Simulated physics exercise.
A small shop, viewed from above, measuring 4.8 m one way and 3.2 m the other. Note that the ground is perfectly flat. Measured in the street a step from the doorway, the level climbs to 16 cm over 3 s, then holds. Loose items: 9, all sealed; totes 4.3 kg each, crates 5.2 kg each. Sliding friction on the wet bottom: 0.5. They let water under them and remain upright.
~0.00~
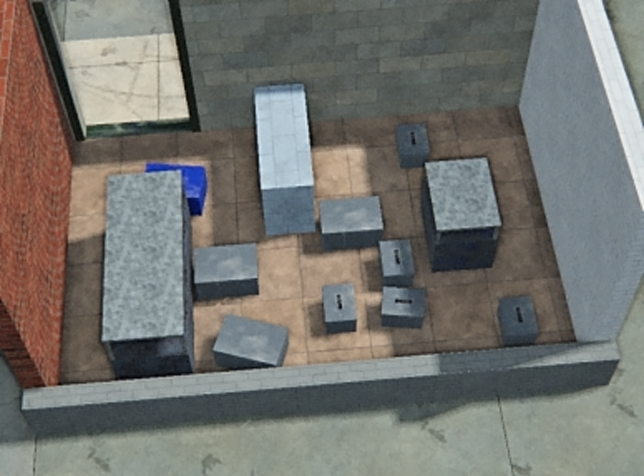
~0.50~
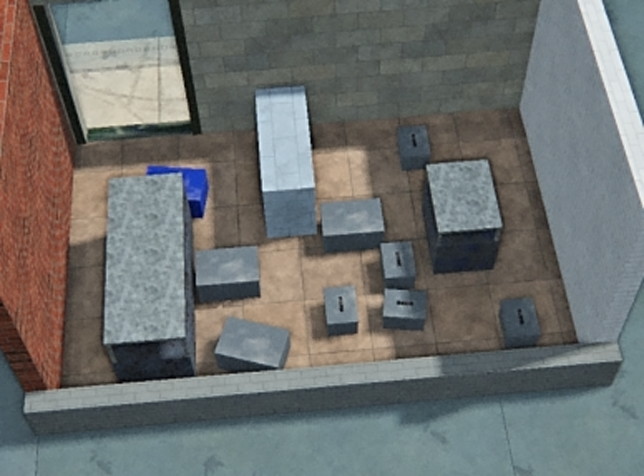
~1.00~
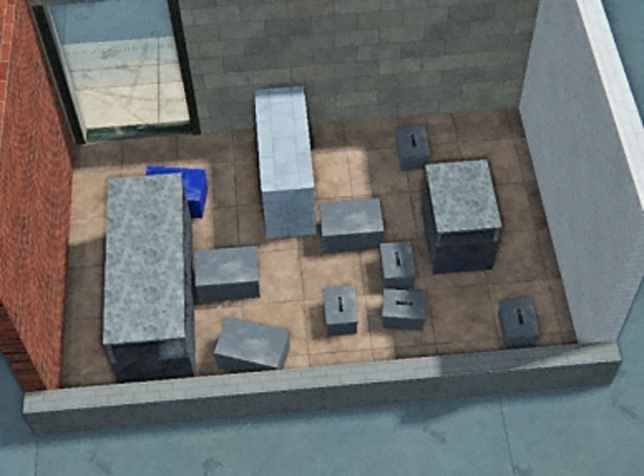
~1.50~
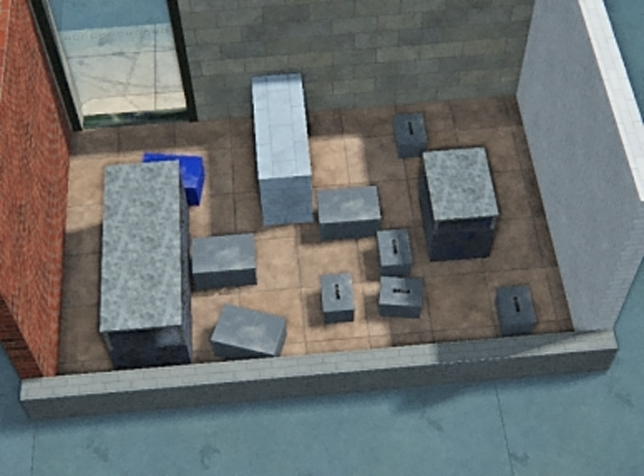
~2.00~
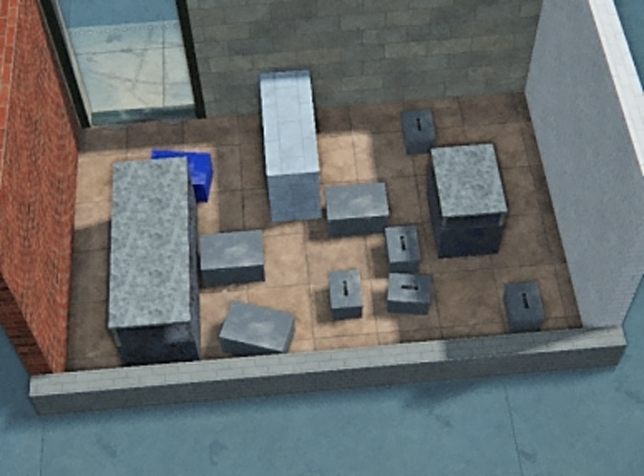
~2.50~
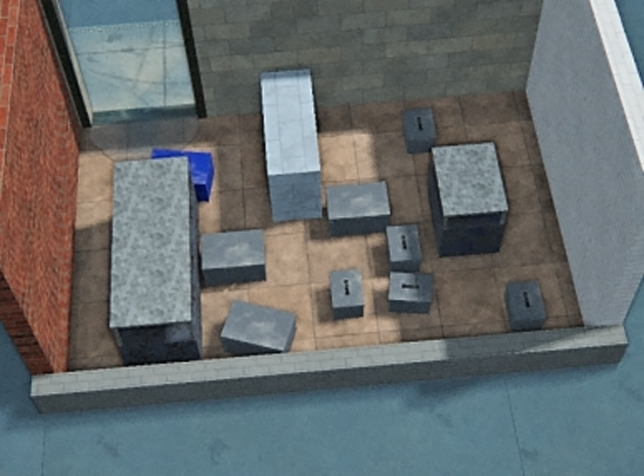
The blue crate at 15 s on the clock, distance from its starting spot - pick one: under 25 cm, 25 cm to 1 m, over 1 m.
Over 1 m.
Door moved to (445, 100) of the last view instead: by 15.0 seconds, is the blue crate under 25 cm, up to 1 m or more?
Observation: Blue crate small displacement.
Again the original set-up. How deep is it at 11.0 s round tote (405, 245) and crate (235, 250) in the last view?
Depth approx. 4 cm / 5 cm.
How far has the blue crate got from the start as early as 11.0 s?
I'd guess some 250 cm by then.
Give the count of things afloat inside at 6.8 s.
I count 3.
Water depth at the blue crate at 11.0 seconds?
Somewhere close to 6 cm.
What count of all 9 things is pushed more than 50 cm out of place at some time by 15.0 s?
I make it 7.
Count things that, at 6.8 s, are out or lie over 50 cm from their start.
I make it 2 by then.
After 3.5 s the blue crate is near (184, 173), 0.1 m from its start, aground; 0 afloat.
After 6.8 s the blue crate is near (238, 254), 1.3 m from its start, afloat; 3 afloat.
After 11.0 s the blue crate is near (365, 289), 2.4 m from its start, afloat; 7 afloat.
After 15.0 s the blue crate is near (439, 264), 2.8 m from its start, afloat; 9 afloat.
